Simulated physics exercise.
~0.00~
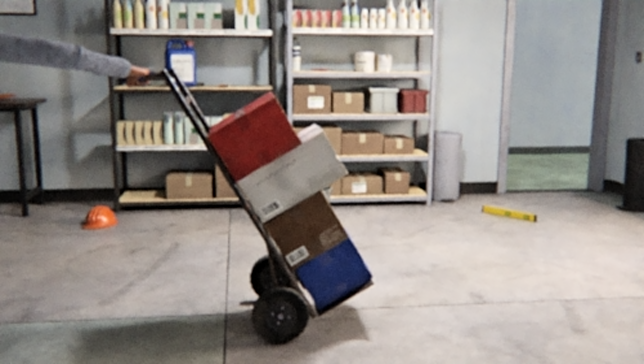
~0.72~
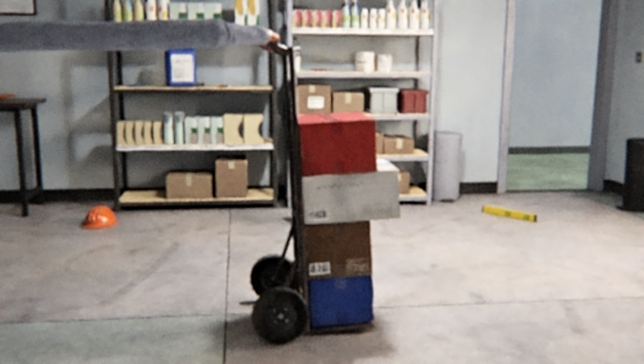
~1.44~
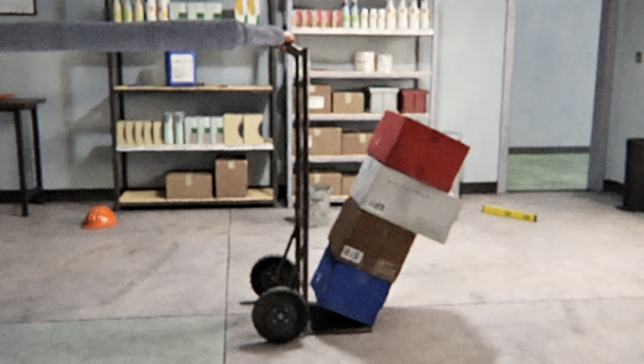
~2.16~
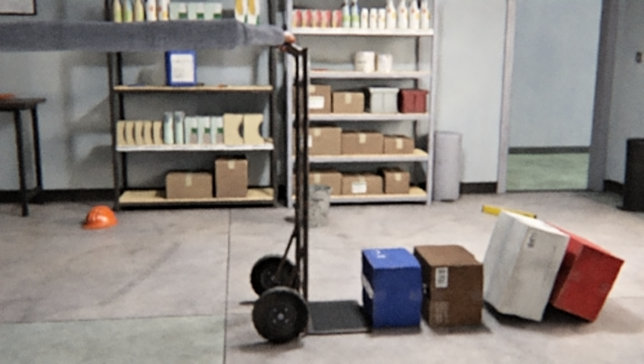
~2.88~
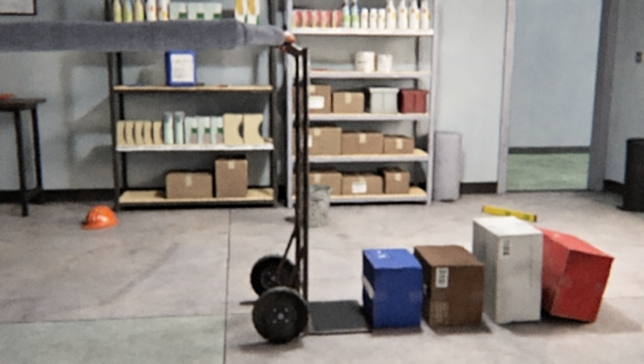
Four stacked boxes topple right off a hand truck as an arm swings it upright.
